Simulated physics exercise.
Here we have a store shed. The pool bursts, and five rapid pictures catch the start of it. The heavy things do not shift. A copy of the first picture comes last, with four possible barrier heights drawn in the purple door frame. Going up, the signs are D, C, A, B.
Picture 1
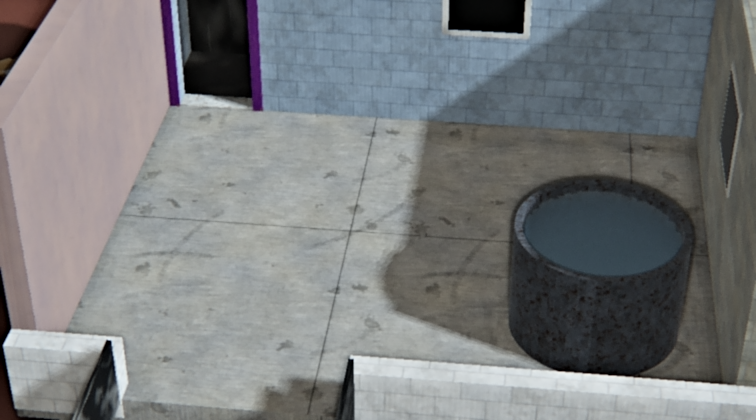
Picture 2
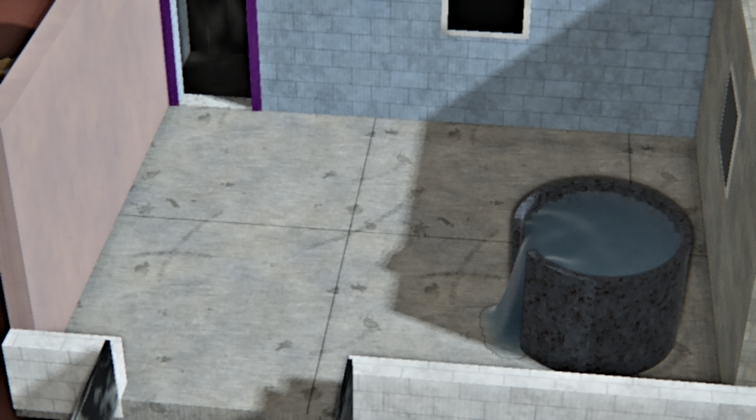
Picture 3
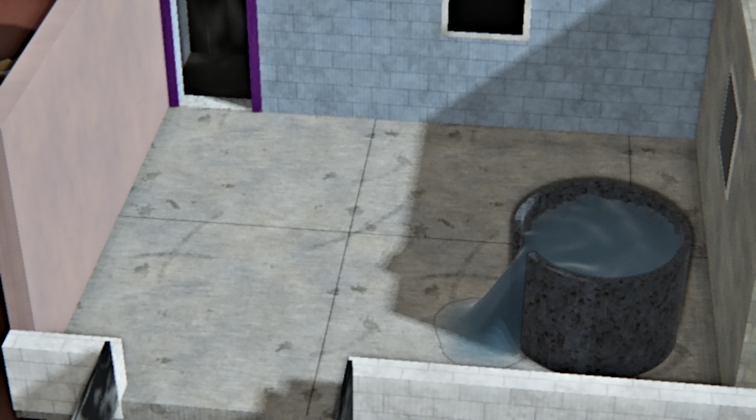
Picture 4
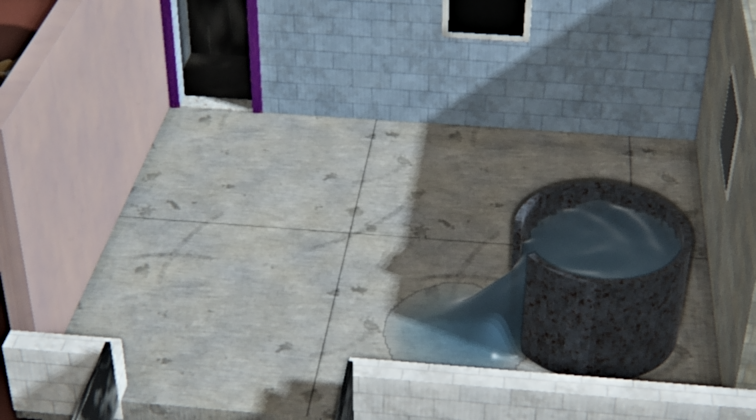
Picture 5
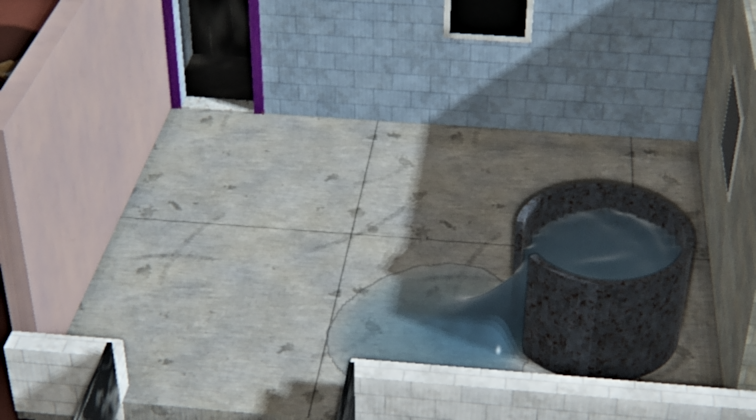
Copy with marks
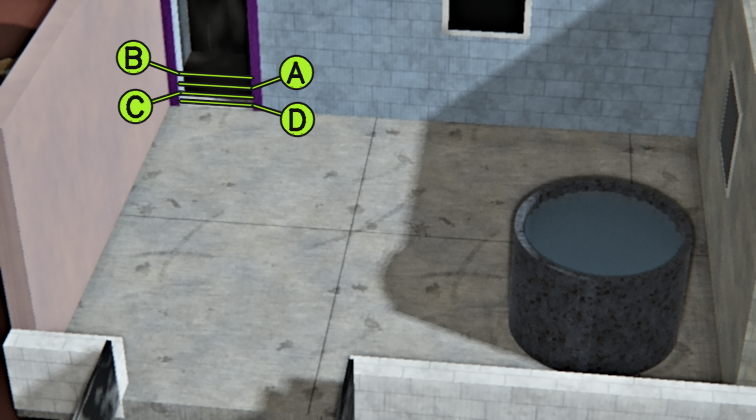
Water pours through a gap in the left side of a round, dark stone pool in a walled yard, then spreads leftward across the paved ground in a widening sheet, while the purple-framed doorway stands beyond it.
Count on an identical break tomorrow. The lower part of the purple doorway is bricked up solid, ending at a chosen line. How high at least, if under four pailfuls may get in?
C.
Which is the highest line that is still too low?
Here it is line D.
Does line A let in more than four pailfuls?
No, that is safe.
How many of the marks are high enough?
Three of the four.
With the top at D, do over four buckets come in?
Yes.
In lime, A at (215, 85); B at (214, 75); C at (216, 95); D at (216, 103); from the bottom up D, C, A, B.
With A, nothing gets over.
With B, nothing gets over.
With C, a splash gets over, under a bucket.
With D, about 12 bucketfuls get in.
